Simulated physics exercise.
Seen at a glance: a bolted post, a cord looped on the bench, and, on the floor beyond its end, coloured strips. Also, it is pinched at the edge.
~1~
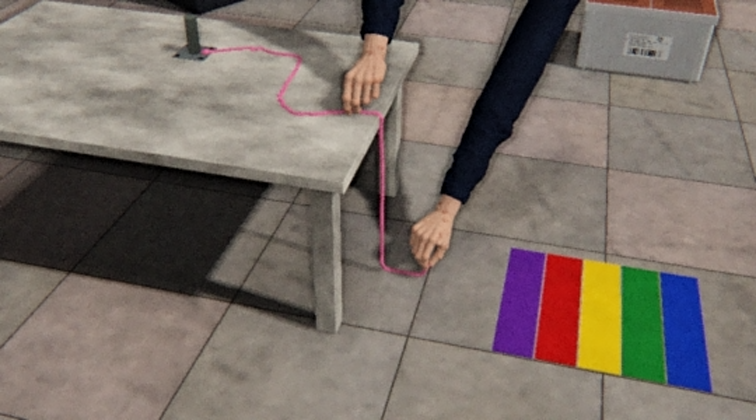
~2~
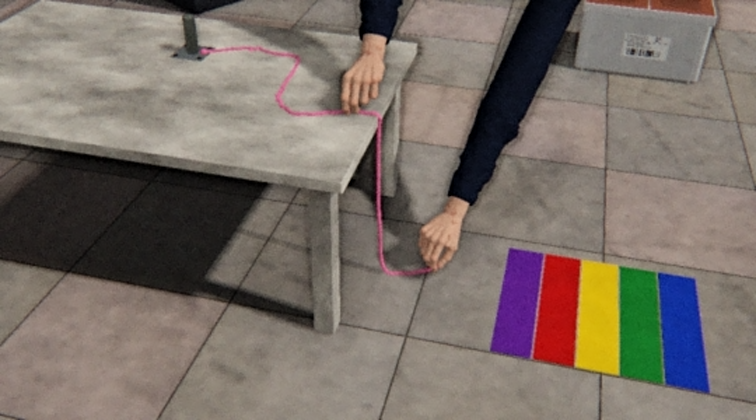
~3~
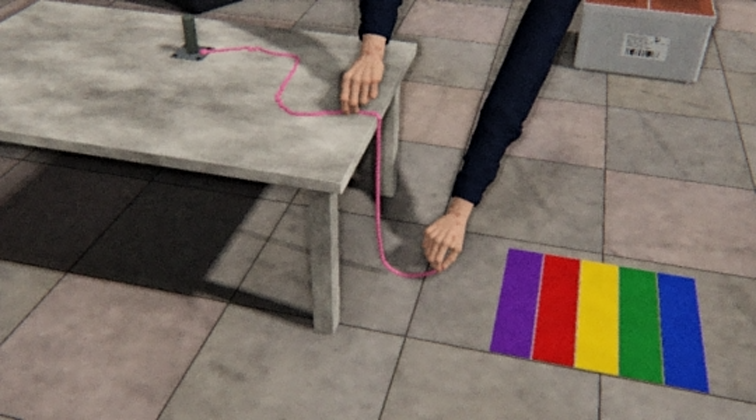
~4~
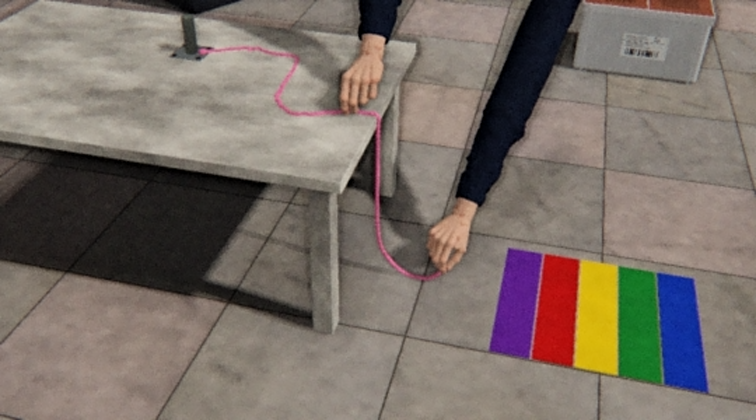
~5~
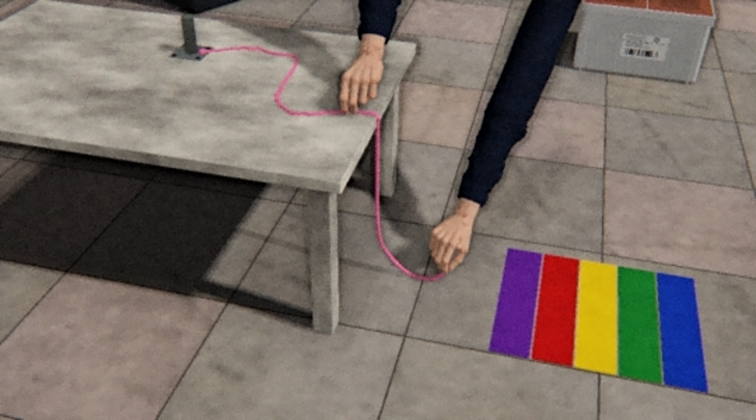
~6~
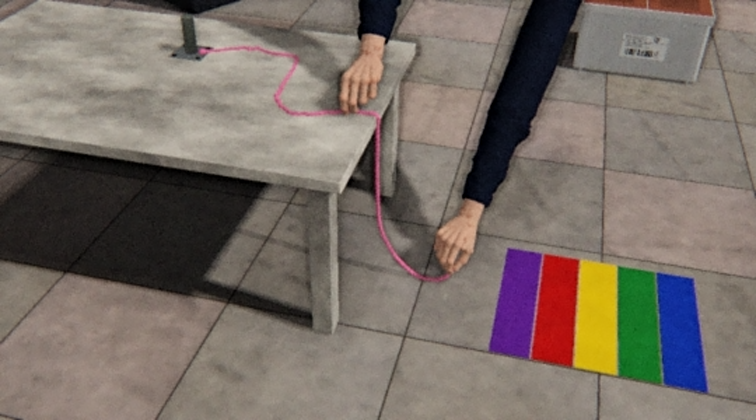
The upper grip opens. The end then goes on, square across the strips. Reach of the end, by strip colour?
Blue.
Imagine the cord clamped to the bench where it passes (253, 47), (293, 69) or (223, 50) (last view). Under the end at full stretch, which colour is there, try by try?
The end lands on blue, green and blue, in that order.
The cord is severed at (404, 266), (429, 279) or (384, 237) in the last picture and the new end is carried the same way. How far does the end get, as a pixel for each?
Respectively (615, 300), (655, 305) and (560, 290).
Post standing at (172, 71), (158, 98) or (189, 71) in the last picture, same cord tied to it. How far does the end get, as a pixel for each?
The first try gives about (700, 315), the second about (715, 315) and the third about (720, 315).
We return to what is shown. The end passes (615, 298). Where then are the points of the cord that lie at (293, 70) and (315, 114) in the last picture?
Point one: (330, 82); point two: (398, 155).
Early on, end near (615, 298); over yellow.
Midway, end near (664, 307); over blue.
At the end of the slack, end near (693, 312); over blue. It halts on the blue strip.
